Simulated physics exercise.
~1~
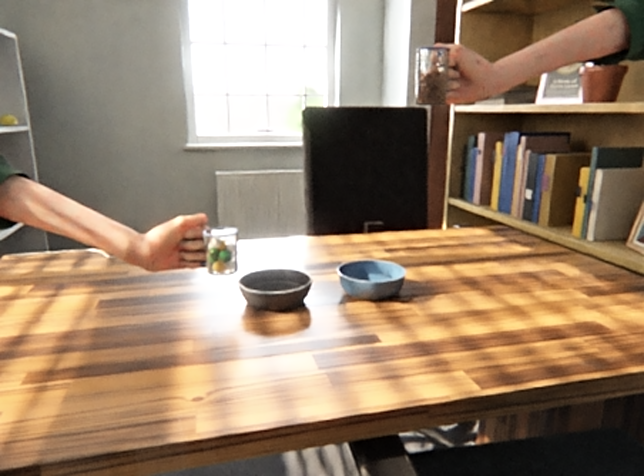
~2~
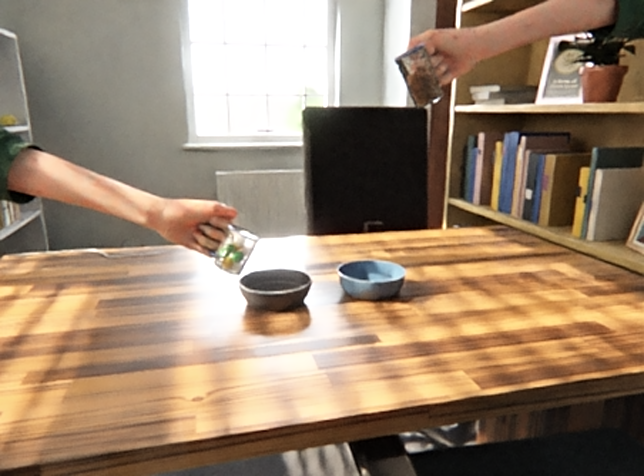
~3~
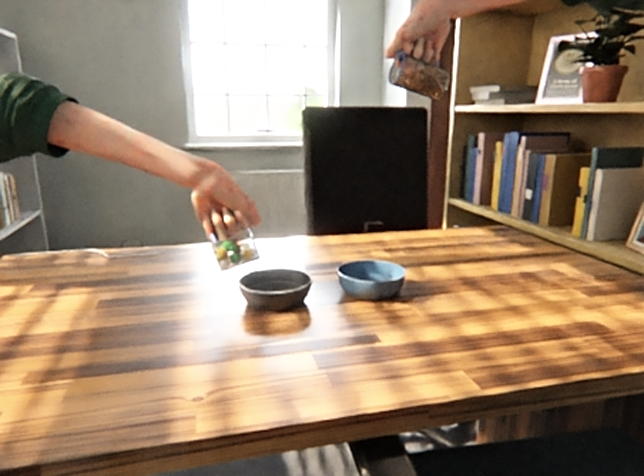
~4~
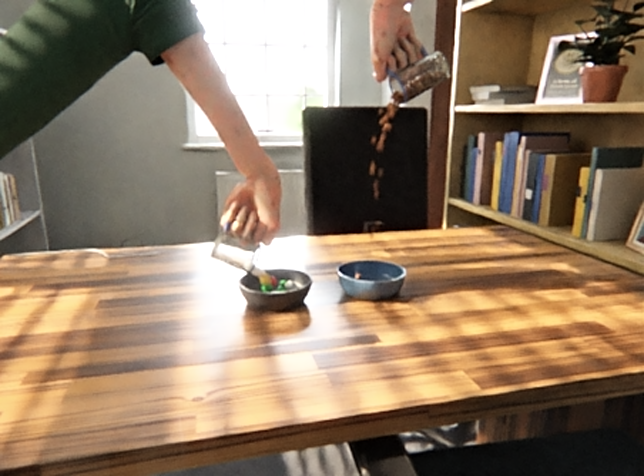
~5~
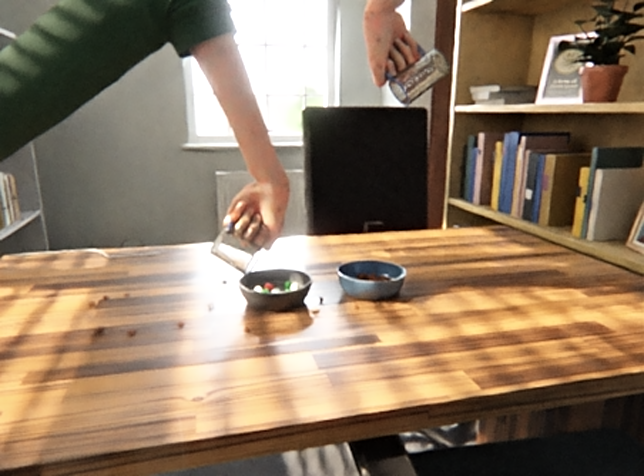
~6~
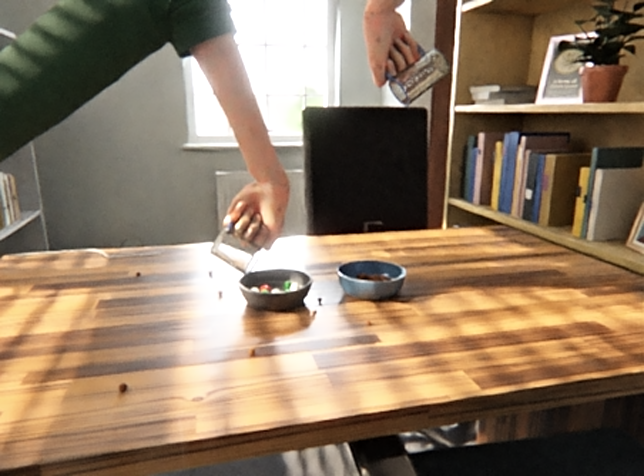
Two hands, reaching in from the left and the upper right, hold clear cups over a sunlit striped wooden table, seen from one side in a room with a window, a black chair and a bookshelf. The left cup holds green and orange pieces low beside a dark grey bowl, while the right cup holds brown bits high above a blue bowl. Both cups tip further and pour. The colourful pieces slide into the grey bowl and stay there. The brown bits fall a long way, most landing in the blue bowl while others scatter across the table.
